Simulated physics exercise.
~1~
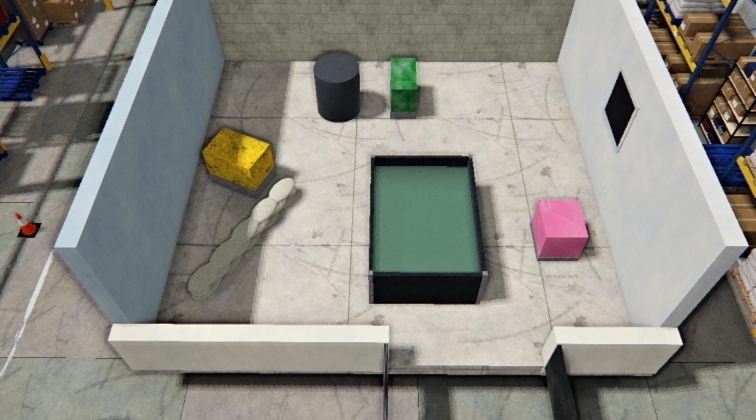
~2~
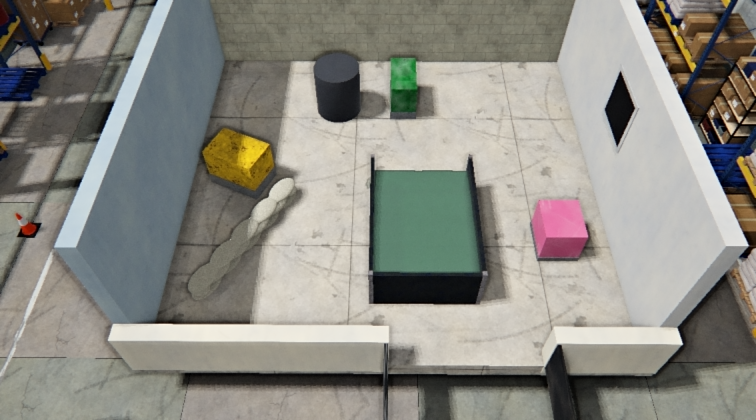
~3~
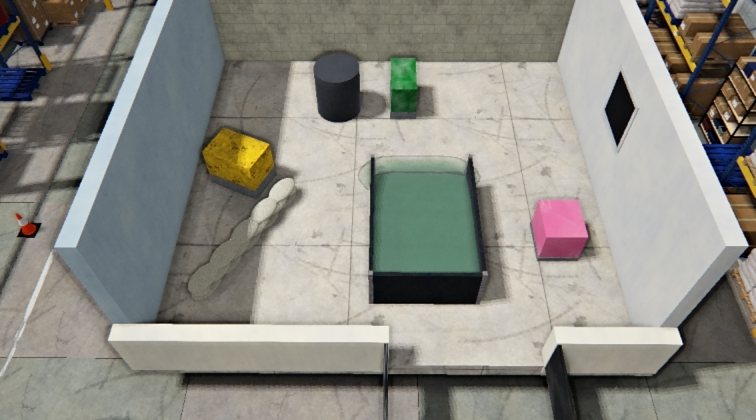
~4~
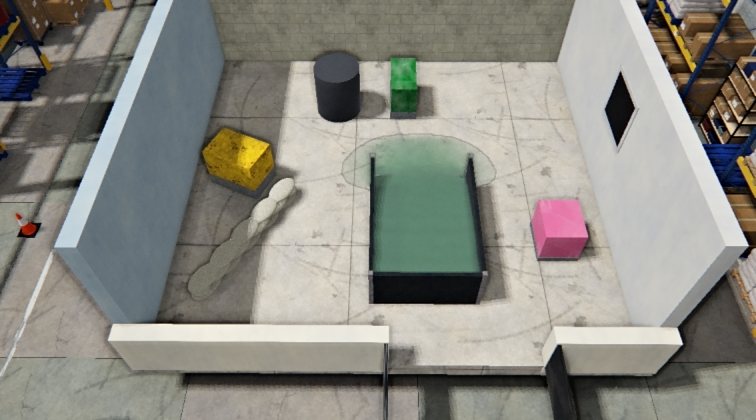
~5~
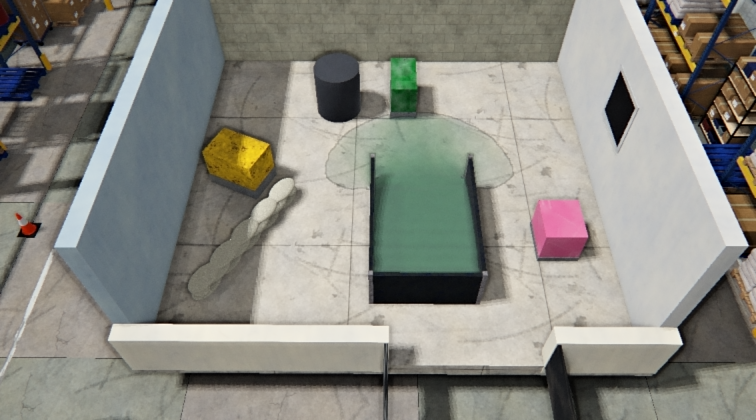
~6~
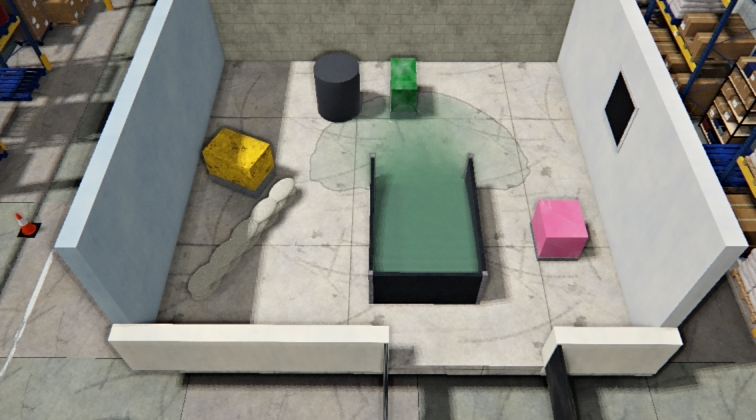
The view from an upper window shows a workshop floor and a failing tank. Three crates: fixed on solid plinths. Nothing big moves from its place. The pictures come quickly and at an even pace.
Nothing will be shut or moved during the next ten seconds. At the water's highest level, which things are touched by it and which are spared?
Result: The yellow crate is spared; the green crate is hit by the water; the pink crate is hit by the water.
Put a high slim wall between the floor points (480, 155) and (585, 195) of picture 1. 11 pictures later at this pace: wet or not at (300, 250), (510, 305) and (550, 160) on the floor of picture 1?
The first point comes out unwetted, the next unwetted, the last unwetted.
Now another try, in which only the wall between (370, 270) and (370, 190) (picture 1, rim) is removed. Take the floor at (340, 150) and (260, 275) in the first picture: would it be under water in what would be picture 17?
Going through them in turn, the first is drenched and the second is drenched.
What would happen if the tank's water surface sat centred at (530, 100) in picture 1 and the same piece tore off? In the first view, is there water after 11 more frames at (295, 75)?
Submerged.
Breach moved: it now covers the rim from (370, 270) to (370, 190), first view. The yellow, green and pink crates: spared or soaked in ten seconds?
Then the yellow crate gets flooded, the green crate is untouched and the pink crate is untouched.
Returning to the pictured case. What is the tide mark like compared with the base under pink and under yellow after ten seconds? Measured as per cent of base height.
Roughly 190 percent, then 60 percent.
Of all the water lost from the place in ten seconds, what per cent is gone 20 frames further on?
Near 0 in a hundred.
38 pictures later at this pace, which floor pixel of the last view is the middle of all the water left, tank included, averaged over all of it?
Roughly (412, 143) in the last picture.
A moment on, water covers 30 % of the floor; the yellow crate not reached, the green crate water round its plinth, the pink crate not reached.
Next, water covers 40 % of the floor; the yellow crate water round its plinth, the green crate water round its plinth, the pink crate not reached.
Then, water covers 50 % of the floor; the yellow crate water round its plinth, the green crate water round its plinth, the pink crate not reached.
Later, water covers 75 % of the floor; the yellow crate water round its plinth, the green crate water round its plinth, the pink crate water round its plinth.
In the end, water covers 95 % of the floor; the yellow crate stayed above the water, the green crate was topped, the pink crate was topped.
